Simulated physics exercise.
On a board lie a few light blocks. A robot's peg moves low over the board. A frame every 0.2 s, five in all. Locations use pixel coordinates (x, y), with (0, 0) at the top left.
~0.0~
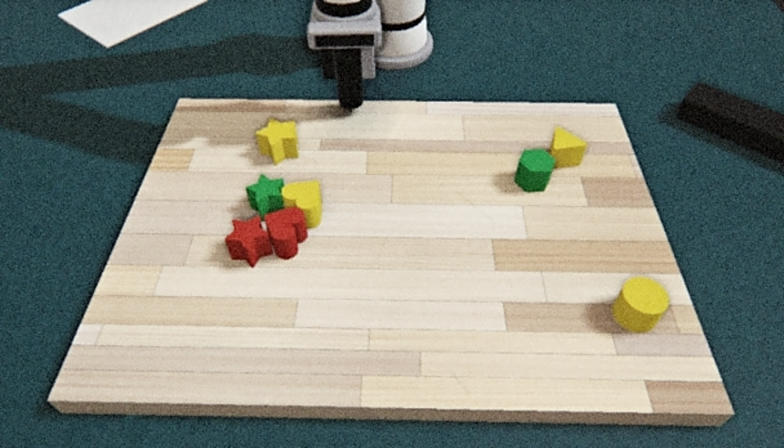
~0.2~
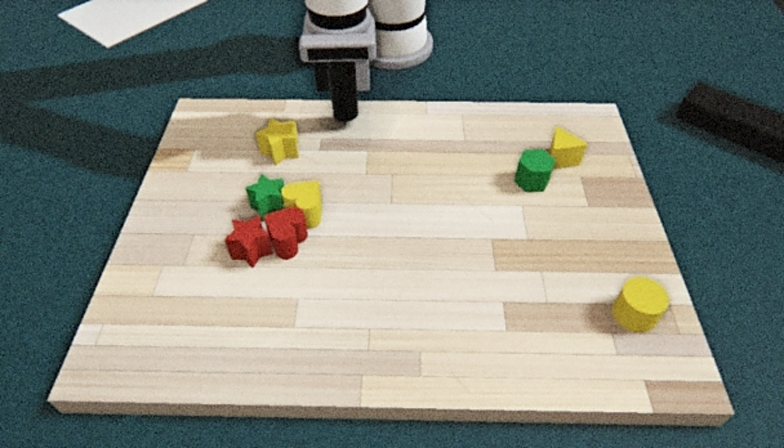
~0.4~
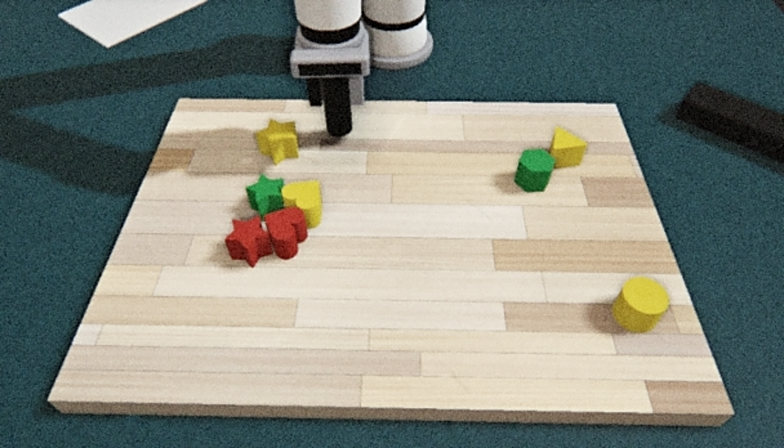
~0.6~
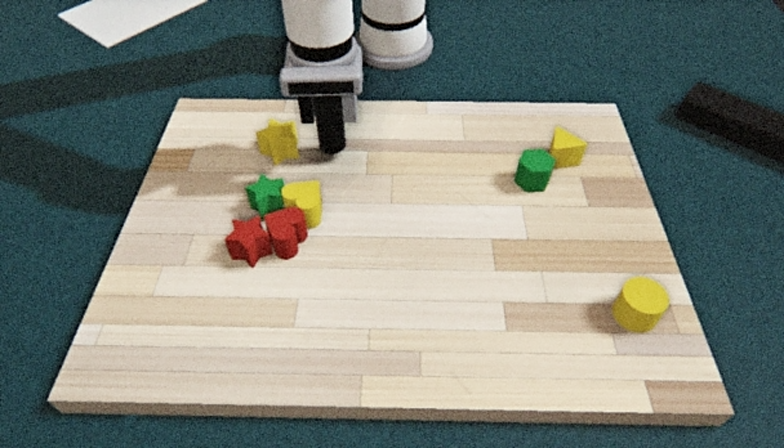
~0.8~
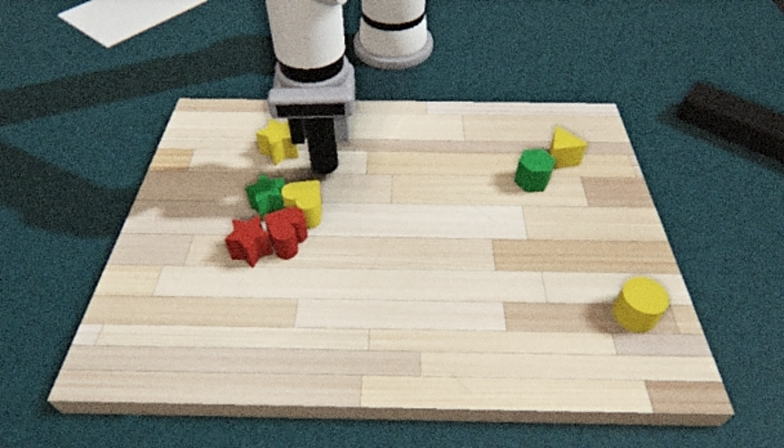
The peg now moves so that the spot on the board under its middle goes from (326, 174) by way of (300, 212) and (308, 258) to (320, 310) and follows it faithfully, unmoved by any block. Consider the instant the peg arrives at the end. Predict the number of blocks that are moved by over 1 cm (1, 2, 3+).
The push will move two blocks.
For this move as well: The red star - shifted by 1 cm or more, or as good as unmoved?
It is not moved.
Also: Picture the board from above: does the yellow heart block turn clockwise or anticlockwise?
Spins counterclockwise.
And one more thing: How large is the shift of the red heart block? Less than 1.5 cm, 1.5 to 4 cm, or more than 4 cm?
Goes over 4 cm.
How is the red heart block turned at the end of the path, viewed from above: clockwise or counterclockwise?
Seen from overhead, it turns clockwise.
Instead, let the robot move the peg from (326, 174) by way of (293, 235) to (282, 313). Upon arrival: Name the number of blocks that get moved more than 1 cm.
In total, two blocks get moved by over 1 cm.
What follows on the original path. One third of the way, peg (299, 204); red heart block (285, 233), turned 35° clockwise; yellow heart block (308, 212), turned 20° anticlockwise.
Two thirds of the way, peg (307, 250); red heart block (276, 255), turned 75° clockwise; yellow heart block (334, 248), turned 70° anticlockwise.
At the end, peg (319, 302); red star not moved; green star not moved; red heart block (273, 261), turned 95° clockwise; yellow heart block (345, 255), turned 95° anticlockwise.
